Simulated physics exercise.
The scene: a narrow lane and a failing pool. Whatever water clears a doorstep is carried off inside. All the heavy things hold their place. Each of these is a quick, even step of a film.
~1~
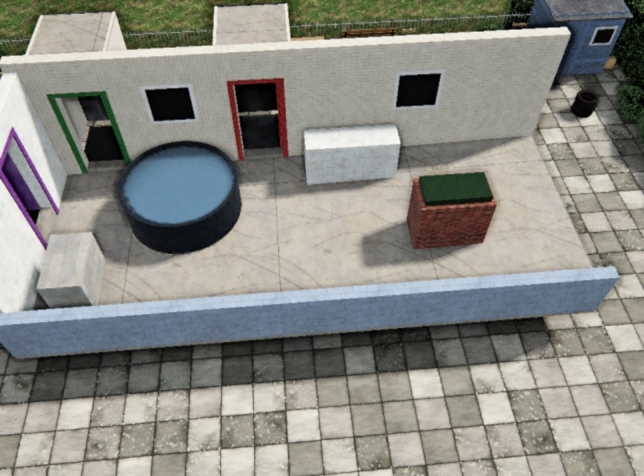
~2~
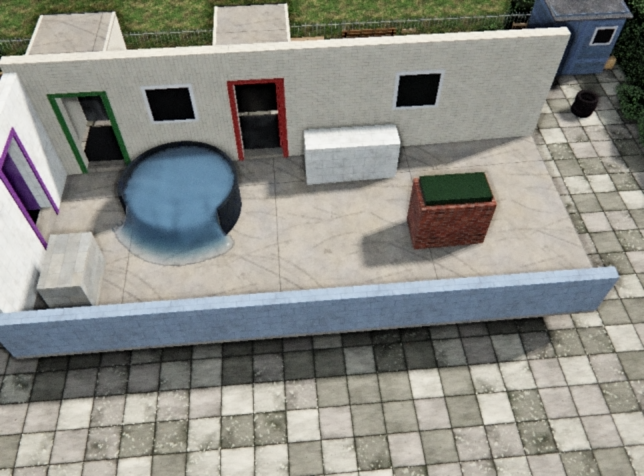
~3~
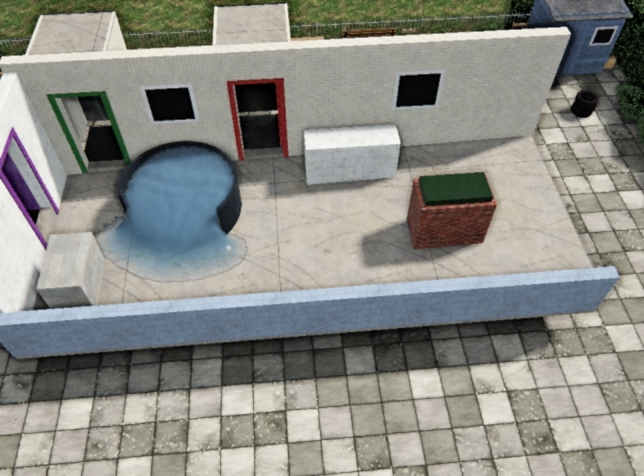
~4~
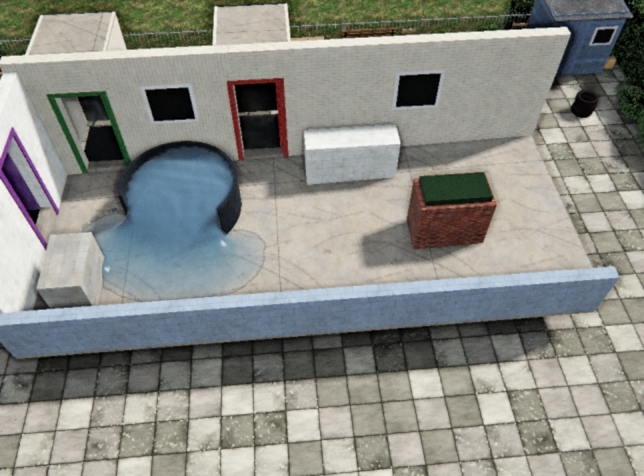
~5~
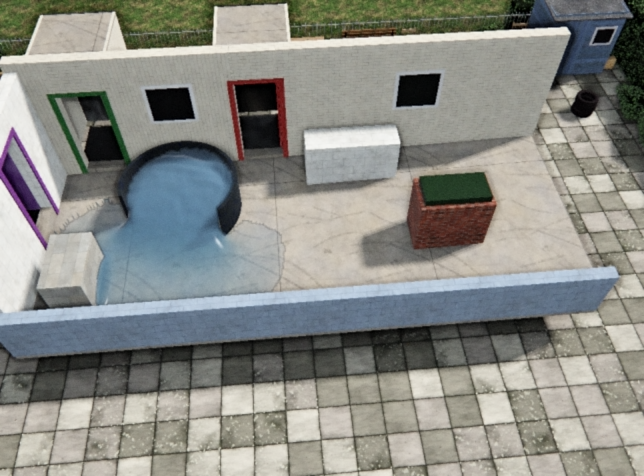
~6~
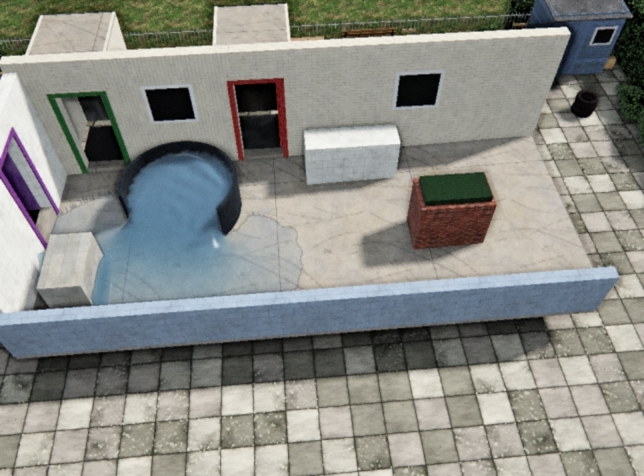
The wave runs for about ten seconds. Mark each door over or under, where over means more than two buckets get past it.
Purple door - under; green door - over; red door - under.
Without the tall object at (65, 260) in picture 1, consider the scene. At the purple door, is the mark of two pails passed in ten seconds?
One by one: Purple lets less in.
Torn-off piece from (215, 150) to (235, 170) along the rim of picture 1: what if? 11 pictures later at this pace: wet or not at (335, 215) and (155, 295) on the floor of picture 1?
Soaked, then untouched.
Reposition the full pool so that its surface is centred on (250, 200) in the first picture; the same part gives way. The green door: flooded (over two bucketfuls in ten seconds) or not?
As it turns out, the green door breaks the limit.
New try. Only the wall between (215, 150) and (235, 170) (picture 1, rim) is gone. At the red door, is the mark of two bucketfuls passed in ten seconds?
In that case the red door crosses the line.
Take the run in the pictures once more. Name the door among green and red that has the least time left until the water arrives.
It's the green door.
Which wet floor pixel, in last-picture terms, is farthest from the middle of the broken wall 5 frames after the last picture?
The wet edge reaches furthest near (380, 304).
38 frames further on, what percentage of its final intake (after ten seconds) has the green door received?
Estimate: Roughly 70 %.
A moment on, water covers 30 % of the floor; the purple door wet at the sill, nothing in, the green door not reached, the red door not reached.
Next, water covers 40 % of the floor; the purple door under two buckets in, the green door under two buckets in, the red door not reached.
Then, water covers 65 % of the floor; the purple door under two buckets in, the green door over two buckets in, the red door not reached.
Later, water covers 90 % of the floor; the purple door under two buckets in, the green door far over two buckets in, the red door under two buckets in.
In the end, water covers 90 % of the floor; the purple door under two buckets in, the green door far over two buckets in, the red door under two buckets in.
